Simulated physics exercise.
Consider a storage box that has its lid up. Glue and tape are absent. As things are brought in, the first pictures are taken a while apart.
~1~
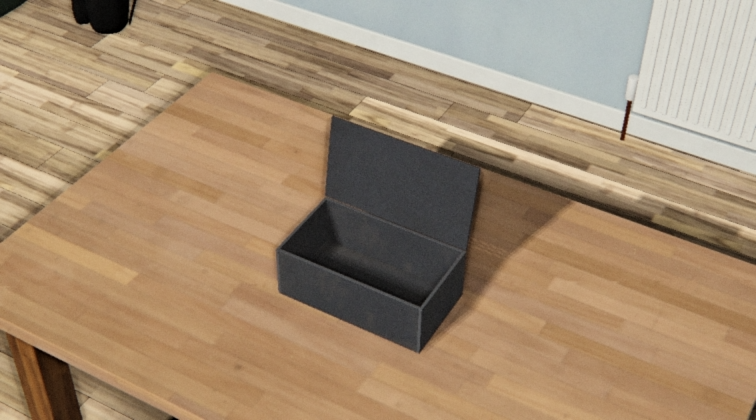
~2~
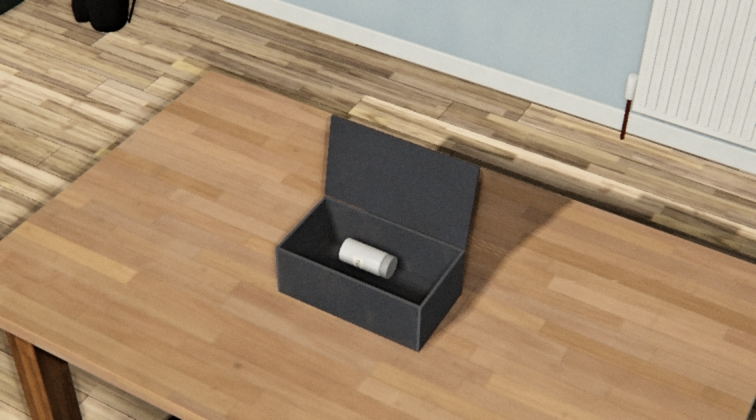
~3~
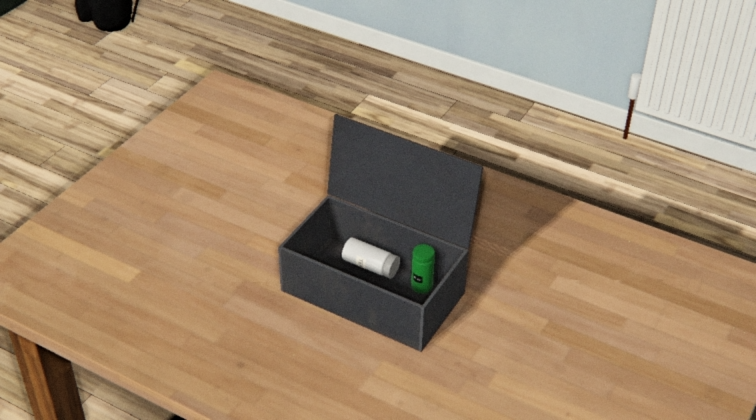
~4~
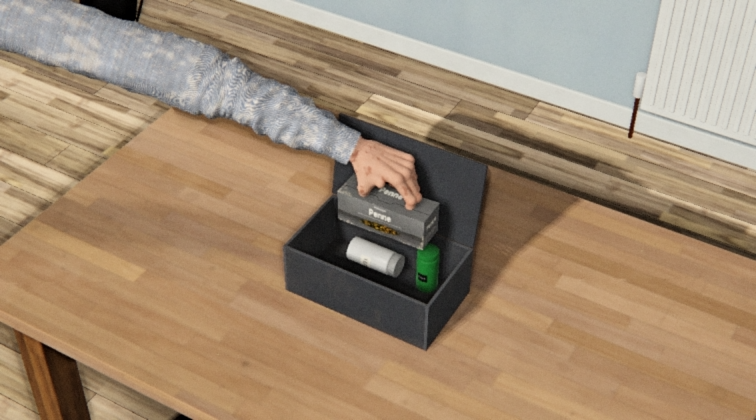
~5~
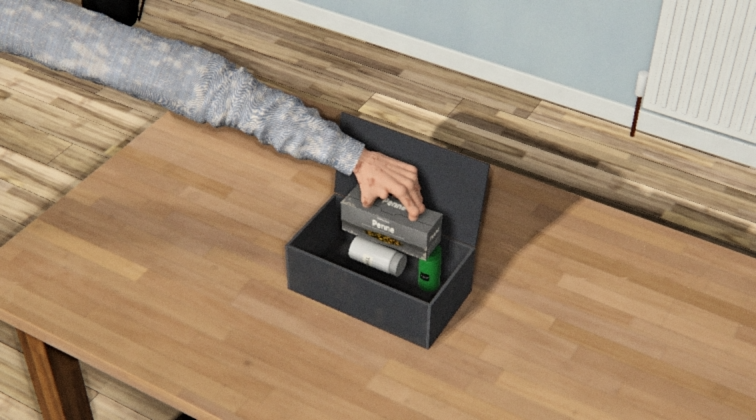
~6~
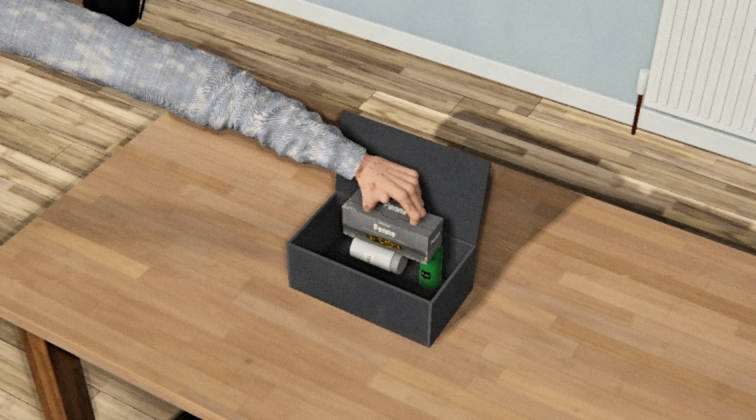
In this clip, a white cylindrical container and then a green shaker appear inside an open dark box on a wooden table, before a hand reaches in from the left and lowers a grey carton slightly over them.
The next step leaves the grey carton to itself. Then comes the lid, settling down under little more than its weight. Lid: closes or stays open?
Closes.
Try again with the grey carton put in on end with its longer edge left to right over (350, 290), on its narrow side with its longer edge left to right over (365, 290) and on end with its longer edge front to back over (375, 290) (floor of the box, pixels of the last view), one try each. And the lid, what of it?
In order: The lid gets blocked, then fits down, then gets blocked.
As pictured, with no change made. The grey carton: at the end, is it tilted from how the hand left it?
Simply put, the grey carton gets tilted.
Then, 0.50 s later than the last frame, grey carton on its side near (374, 286).
Then, 1.60 s later than the last frame, lid 60° above the rim; grey carton on its side near (373, 287).
Then, 2.20 s later than the last frame, lid 17° above the rim; grey carton on its side near (373, 287).
When it is over, lid shut; lying over in the box, grey carton; the other 2 as before. End places, in pixels of the last picture, grey carton near (373, 287).
